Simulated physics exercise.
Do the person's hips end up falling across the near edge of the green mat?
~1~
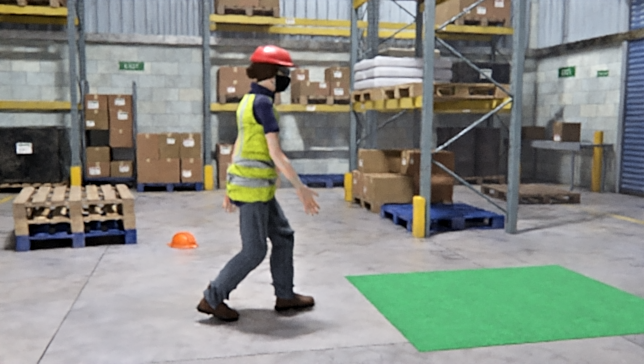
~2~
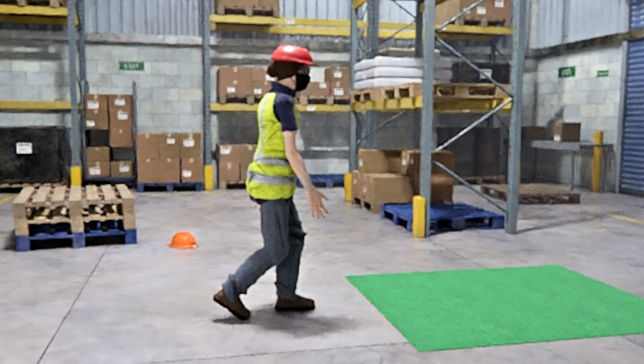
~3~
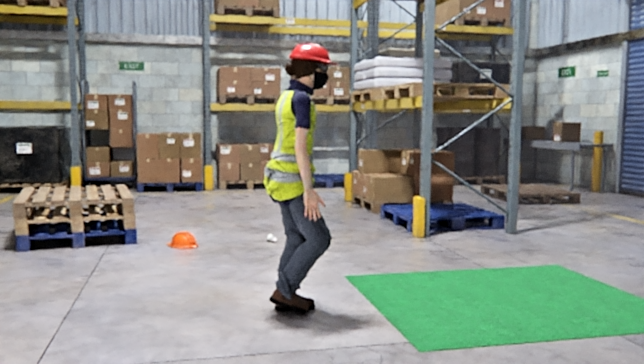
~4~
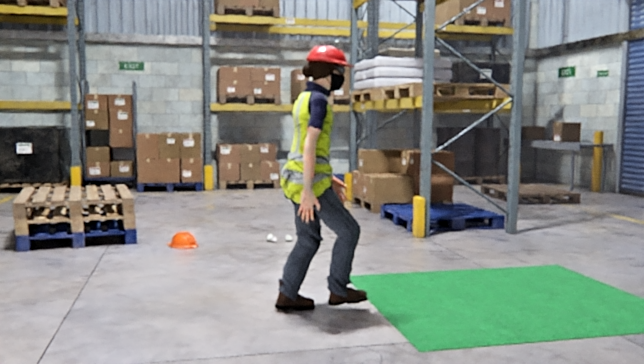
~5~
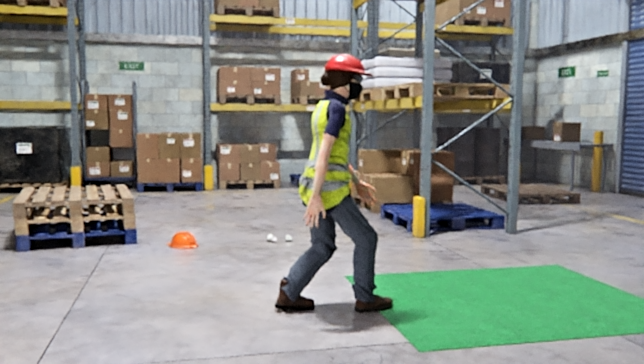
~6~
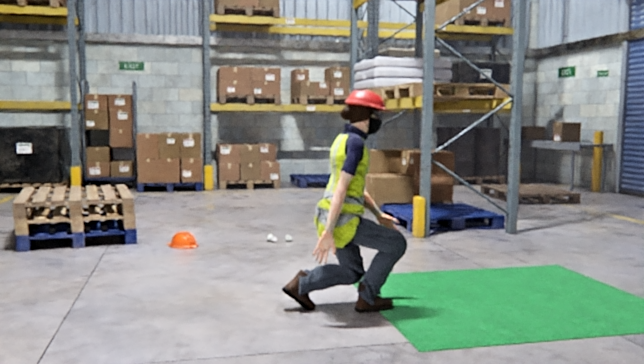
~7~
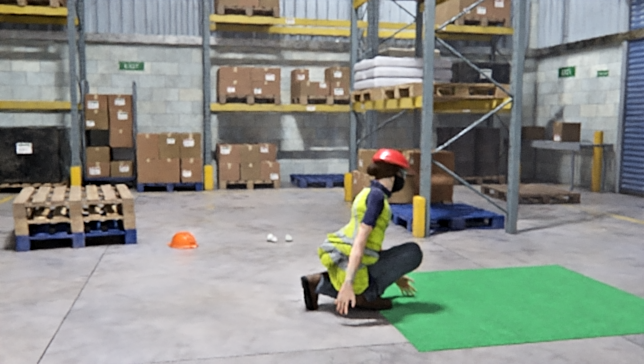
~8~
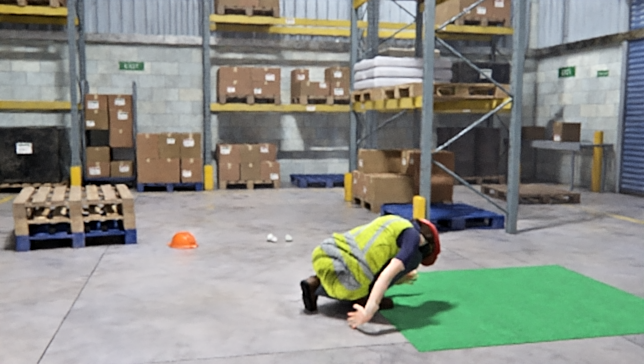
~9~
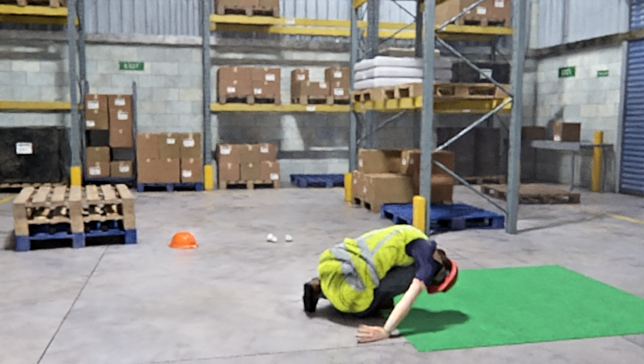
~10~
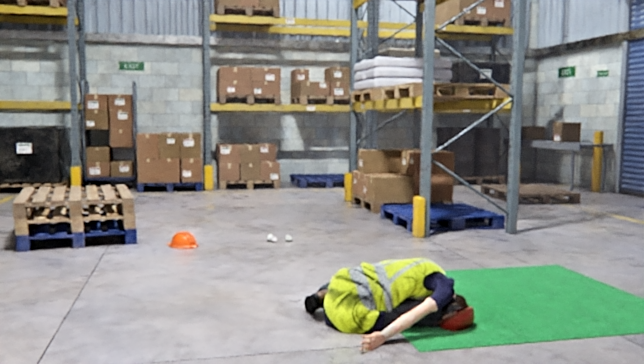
No, the hips stay short of the near edge of the green mat, while the head and chest end up over it.
